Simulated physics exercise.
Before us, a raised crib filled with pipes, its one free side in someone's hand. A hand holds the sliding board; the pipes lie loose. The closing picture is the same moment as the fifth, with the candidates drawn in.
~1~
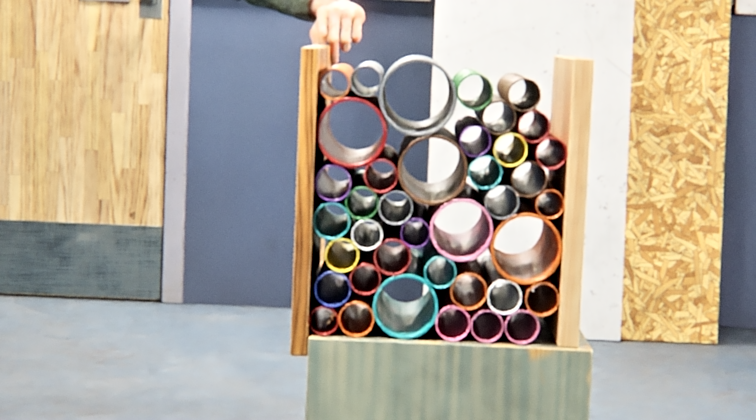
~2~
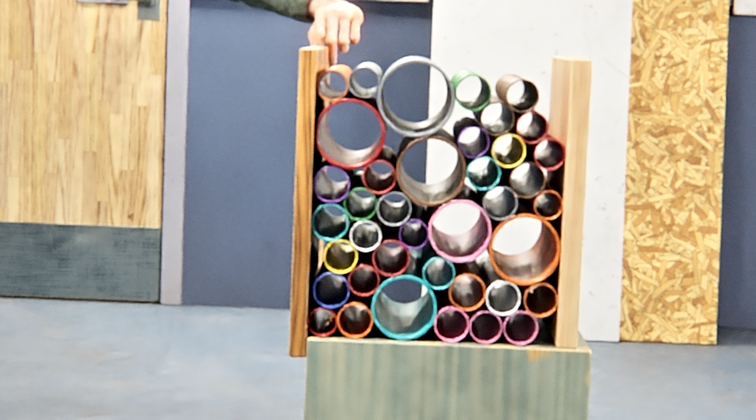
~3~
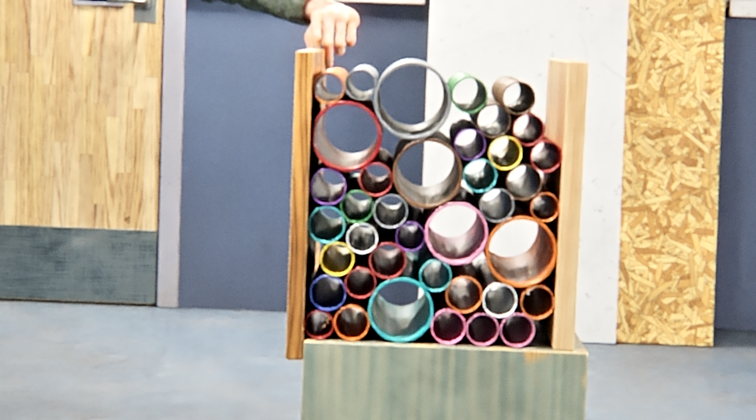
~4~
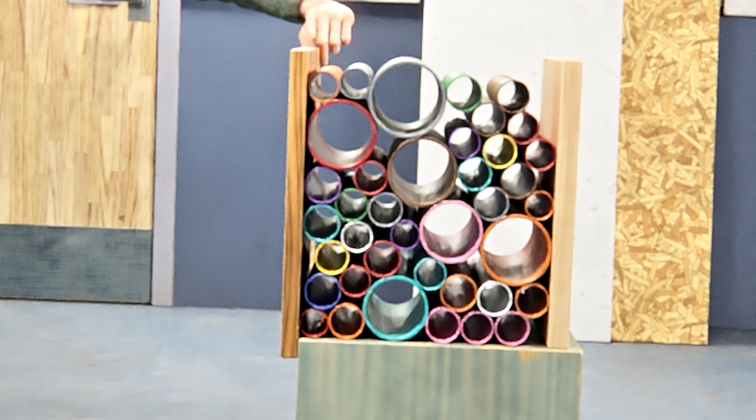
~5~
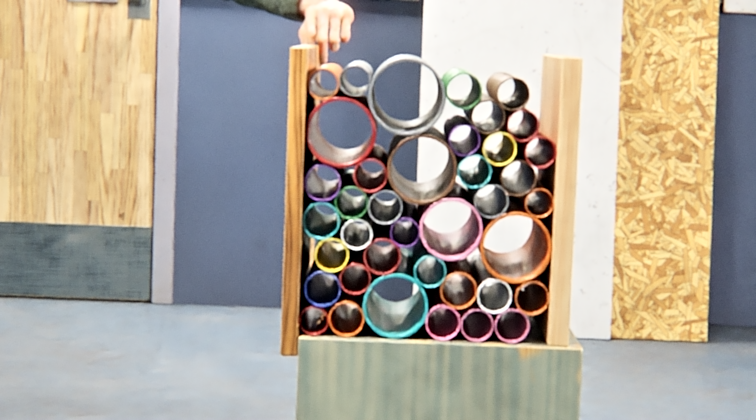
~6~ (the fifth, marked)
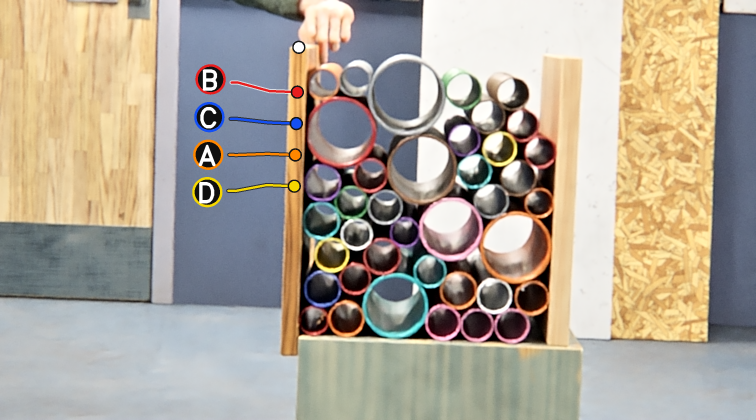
A hand stays nearly still atop the left board beside a stack of colourful loose pipes.
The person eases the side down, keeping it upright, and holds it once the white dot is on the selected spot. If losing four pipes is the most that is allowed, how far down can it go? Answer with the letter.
Stop at D.
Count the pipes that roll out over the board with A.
With A, one.
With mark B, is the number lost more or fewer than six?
It loses fewer than six.
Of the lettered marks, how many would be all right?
The number is four.
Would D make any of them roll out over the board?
Yes, at D.
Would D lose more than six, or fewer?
It loses fewer than six.
On the marked copy, A at (296, 155); B at (298, 92); C at (297, 123); D at (295, 186); the white dot at (299, 47).
With D. Early on, top of the board (306, 110).
Further on, top of the board (303, 181).
At the end, top of the board (303, 186), one out over the board.
As for the rest, A one out over the board; B none out over the board; C one out over the board.
